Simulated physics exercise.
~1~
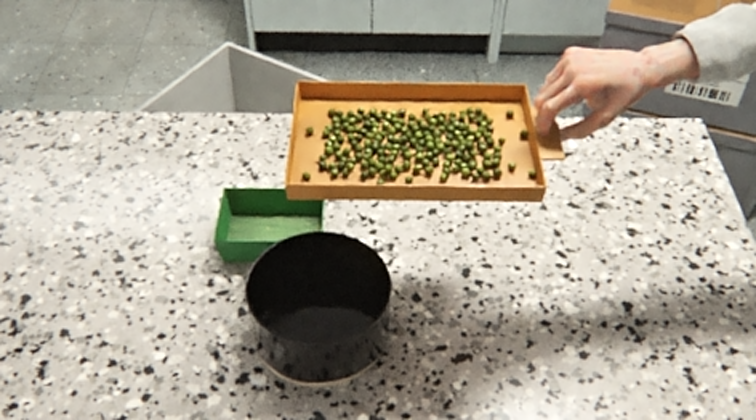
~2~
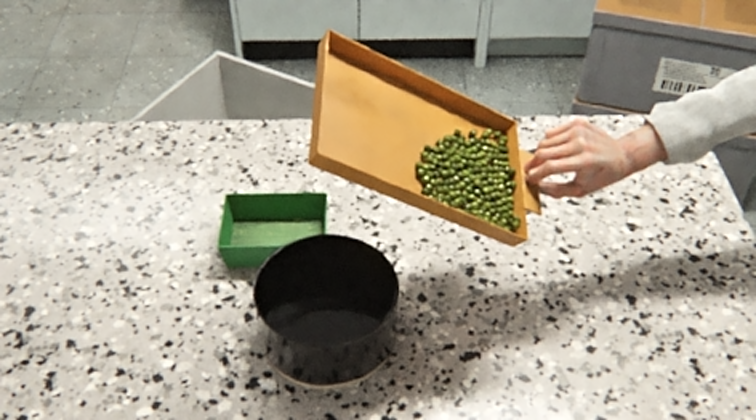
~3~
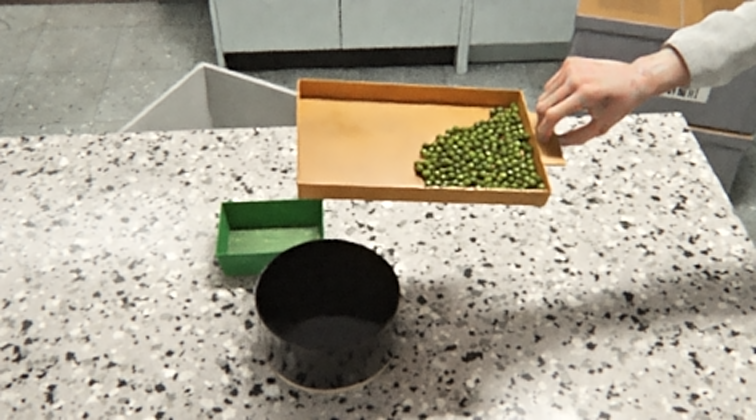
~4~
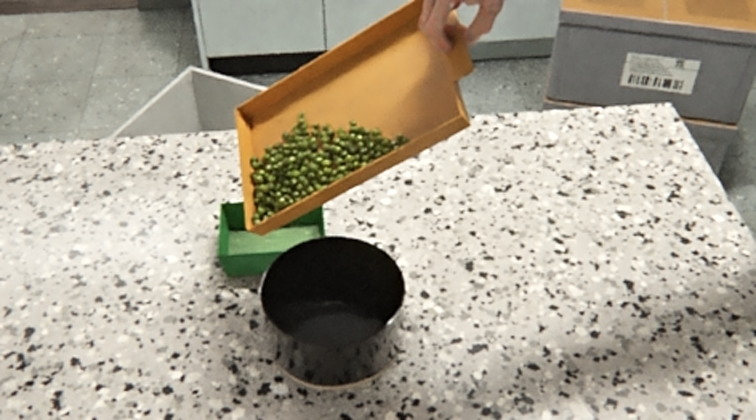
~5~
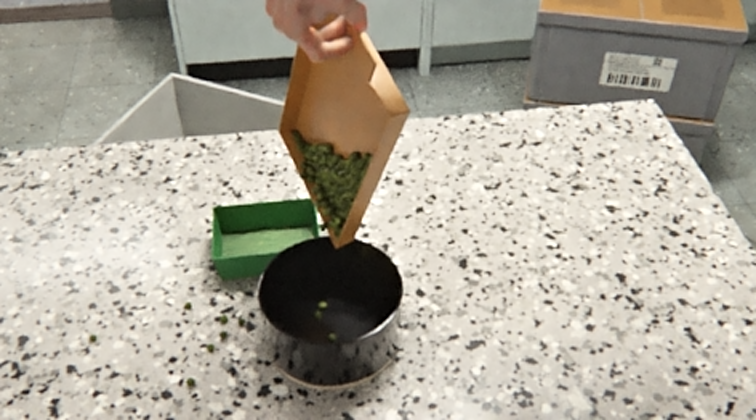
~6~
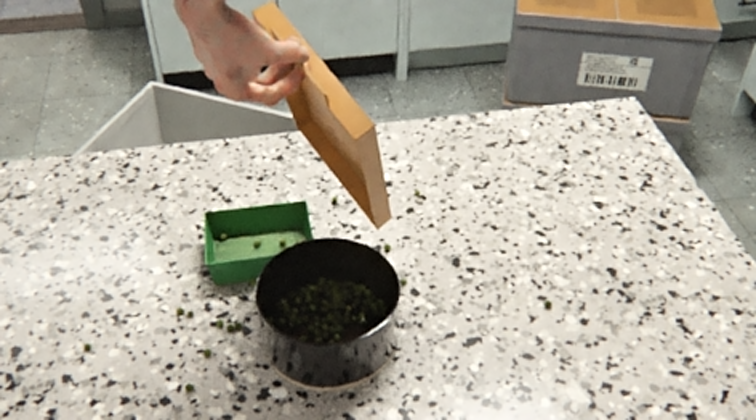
We see a hand tilt an orange tray of small green olives to the right, level it, then tip it steeply leftward over a black pot; most olives land in the pot, while some scatter on the speckled table and a few fall in the green tin.
